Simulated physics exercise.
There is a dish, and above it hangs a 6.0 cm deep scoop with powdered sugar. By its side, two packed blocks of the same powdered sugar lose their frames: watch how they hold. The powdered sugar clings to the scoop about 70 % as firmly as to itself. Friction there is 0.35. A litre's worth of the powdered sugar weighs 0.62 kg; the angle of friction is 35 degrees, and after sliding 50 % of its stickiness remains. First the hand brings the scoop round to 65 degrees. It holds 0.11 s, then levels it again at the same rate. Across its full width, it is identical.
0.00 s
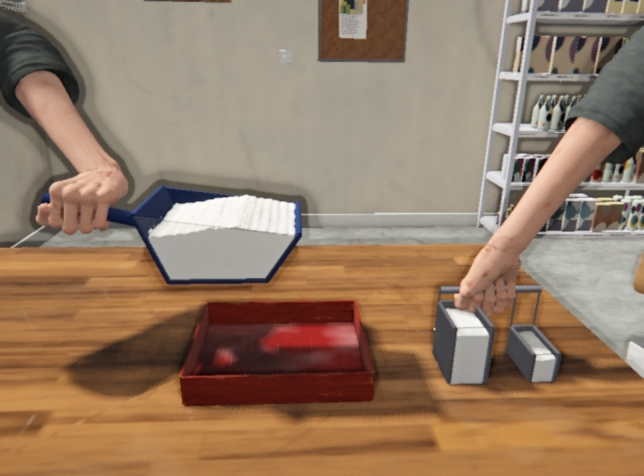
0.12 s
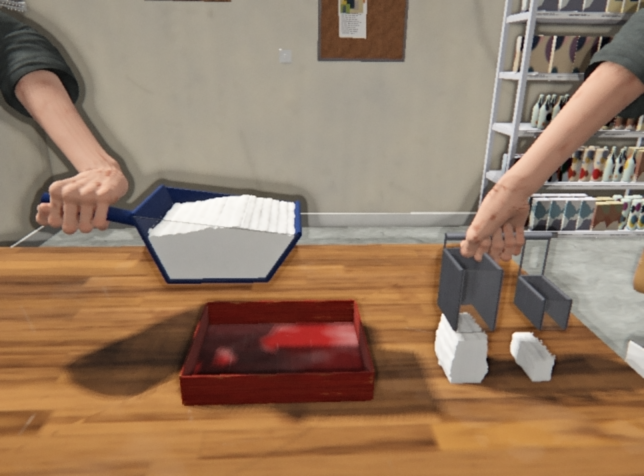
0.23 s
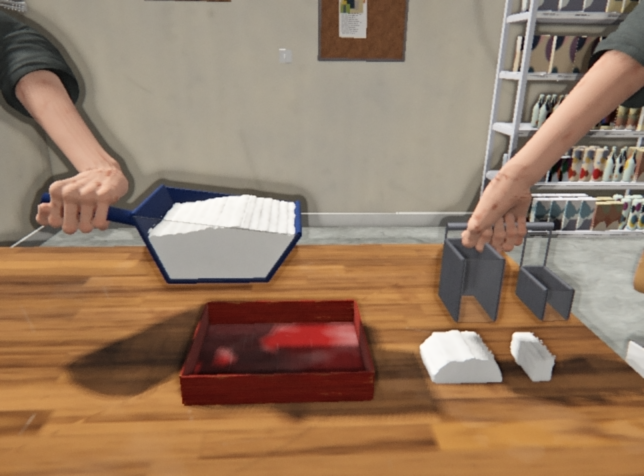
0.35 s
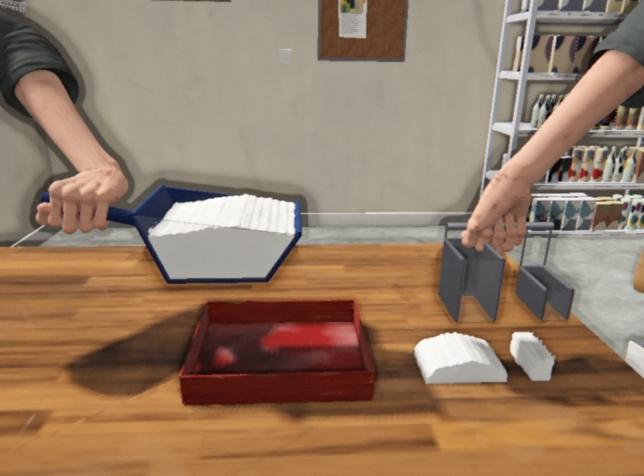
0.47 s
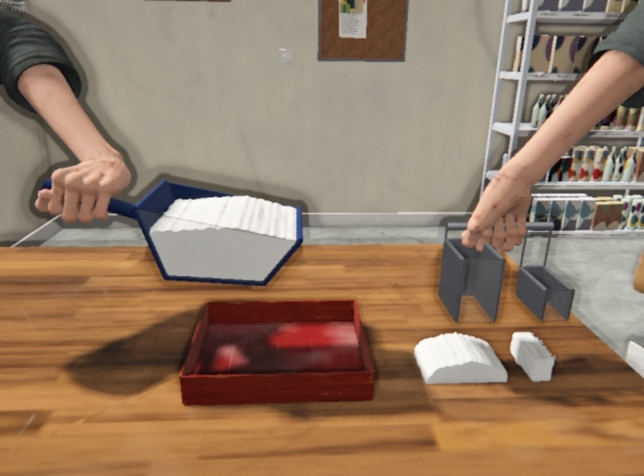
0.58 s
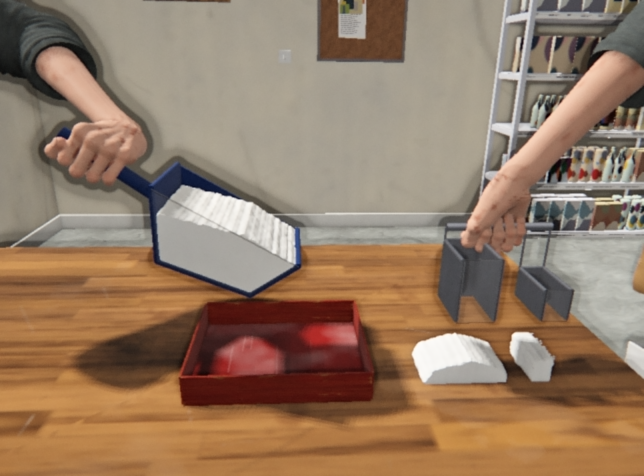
We see a hand lift two metal casings off blocks of white powder; the larger block slumps into a low mound while the smaller barely changes. Another hand then tilts a blue scoop of powder above a red tray.
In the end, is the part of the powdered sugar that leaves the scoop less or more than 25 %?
In the end the powdered sugar that gets out of the scoop comes to a bigger part than 25 per cent.
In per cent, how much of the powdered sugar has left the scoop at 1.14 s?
Something close to 40 in a hundred.
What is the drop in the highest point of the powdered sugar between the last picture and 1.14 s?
About 3.0 cm.
By 0.84 s, the scoop is at 63 degrees and 0 % has left it.
By 1.14 s, the scoop is at 54 degrees and 40 % has left it.
By 1.44 s, the scoop is at 3 degrees and 46 % has left it.
By 1.73 s, the scoop is at 0 degrees and 46 % has left it.
By 1.84 s, at the end, the scoop is at 0 degrees and 46 % has left it.
